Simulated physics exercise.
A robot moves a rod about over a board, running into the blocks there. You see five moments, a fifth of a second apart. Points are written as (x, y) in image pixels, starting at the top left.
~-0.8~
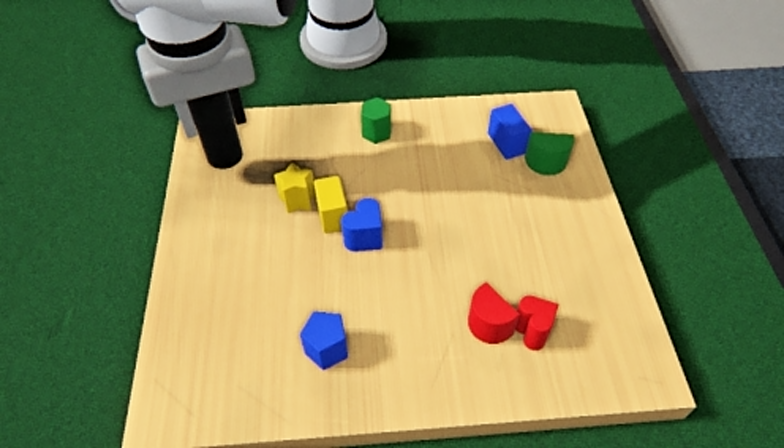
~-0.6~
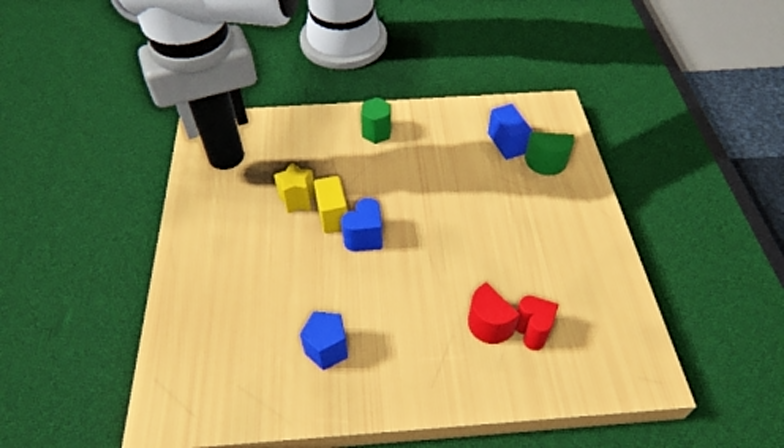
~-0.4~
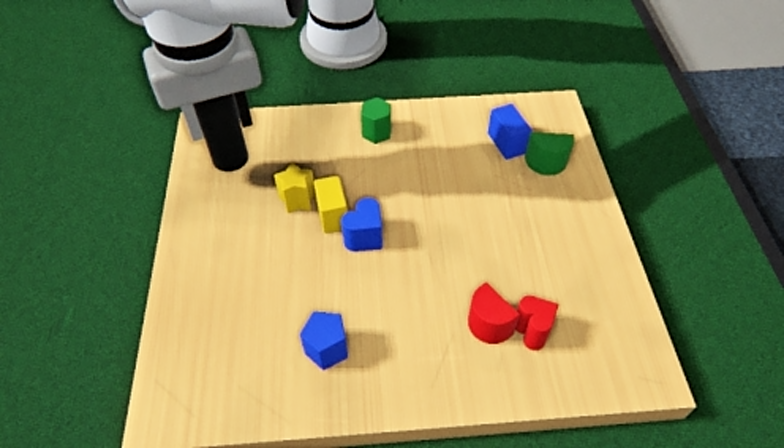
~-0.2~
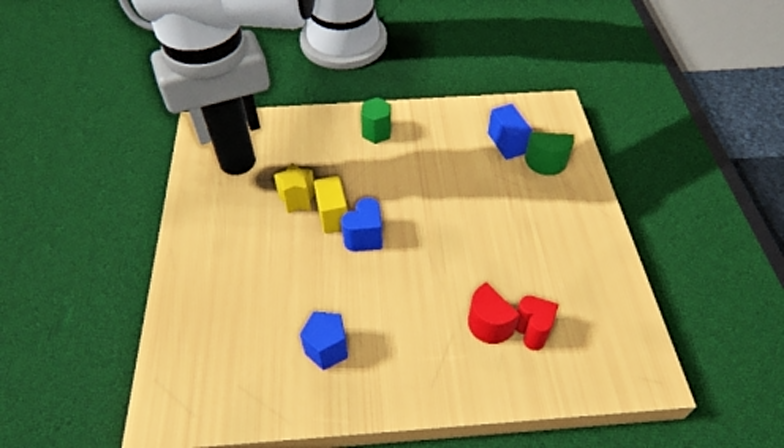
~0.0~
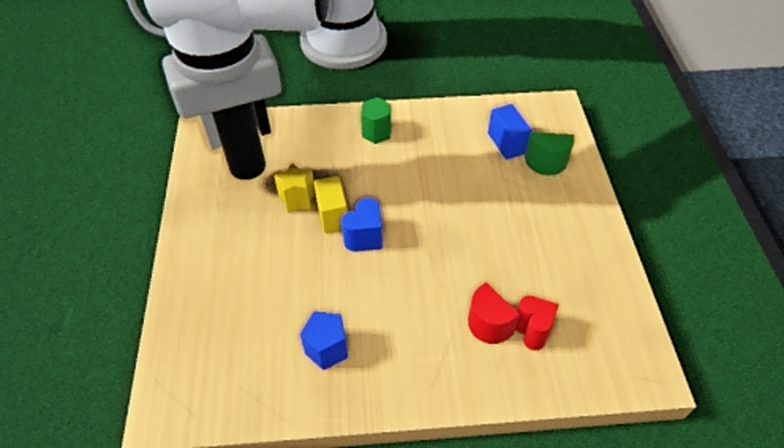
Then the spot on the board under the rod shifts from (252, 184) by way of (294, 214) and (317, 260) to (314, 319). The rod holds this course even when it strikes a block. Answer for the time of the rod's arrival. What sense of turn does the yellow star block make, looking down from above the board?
The sense of turning is anti-clockwise.
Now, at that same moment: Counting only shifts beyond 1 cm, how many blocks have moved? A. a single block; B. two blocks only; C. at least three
Correct choice: C.
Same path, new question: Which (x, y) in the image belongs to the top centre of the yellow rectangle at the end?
The middle of its top is at (367, 189).
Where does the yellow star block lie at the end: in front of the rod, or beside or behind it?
The yellow star block won't stay at the front of the rod.
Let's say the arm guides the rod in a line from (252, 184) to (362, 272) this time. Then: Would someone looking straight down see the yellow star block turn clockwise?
It seems not.
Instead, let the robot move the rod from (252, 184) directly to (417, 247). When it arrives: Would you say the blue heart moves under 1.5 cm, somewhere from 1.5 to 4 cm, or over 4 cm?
Over 4 cm.
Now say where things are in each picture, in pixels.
In the first picture, rod tip (225, 156); block tops, yellow star block (294, 176); blue pentagon (324, 329); yellow rectangle (330, 193); blue heart (364, 215).
In the second picture, rod (227, 157); blocks unchanged.
In the third picture, rod (231, 159); blocks unchanged.
In the fourth picture, rod (238, 162); blocks unchanged.
In the fifth picture, rod (248, 167); yellow star block (294, 176); blue pentagon (324, 329); yellow rectangle (330, 193); blue heart (364, 215).
On the path given first. One third of the way, rod (292, 198); yellow star block (323, 189), turned 50° anticlockwise; yellow rectangle (356, 192), turned 30° clockwise; blue heart (370, 216).
Two thirds of the way, rod (314, 246); yellow star block (333, 198), turned 90° anticlockwise; yellow rectangle (367, 189), turned 20° clockwise; blue heart (377, 215), turned 35° clockwise.
At the end, rod (311, 304); yellow star block (333, 198), turned 90° anticlockwise; blue pentagon (324, 334); yellow rectangle (367, 189), turned 20° clockwise; blue heart (377, 215), turned 35° clockwise.
